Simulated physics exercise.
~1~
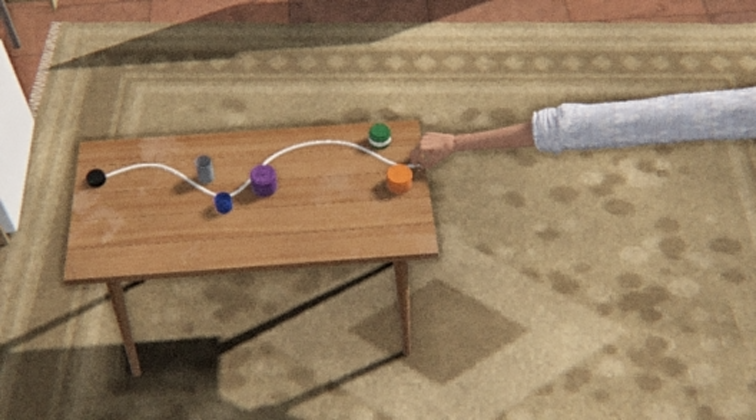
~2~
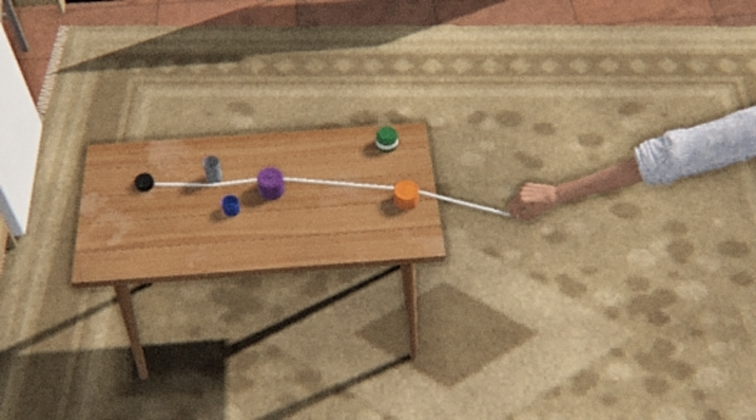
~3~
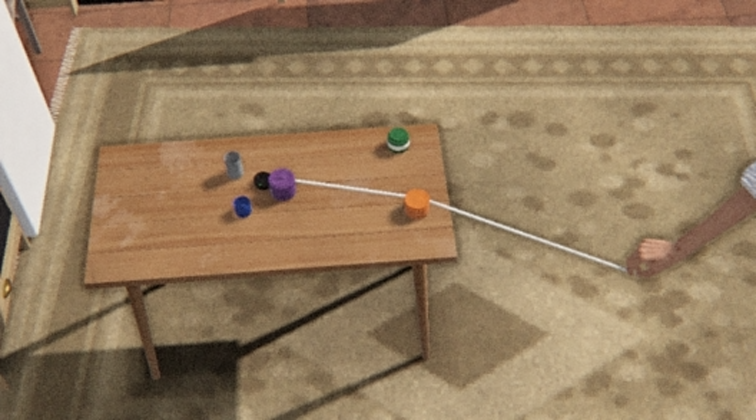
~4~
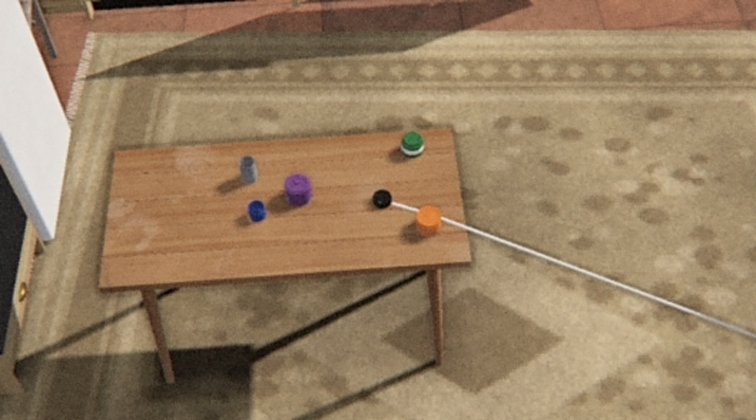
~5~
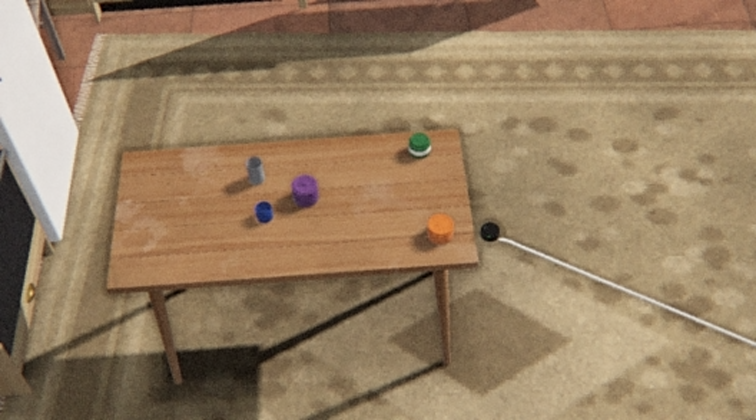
Arm pulling a white cord rightward across a wooden table, dragging a black disc past cups, nudging an orange tub, clearing the edge.
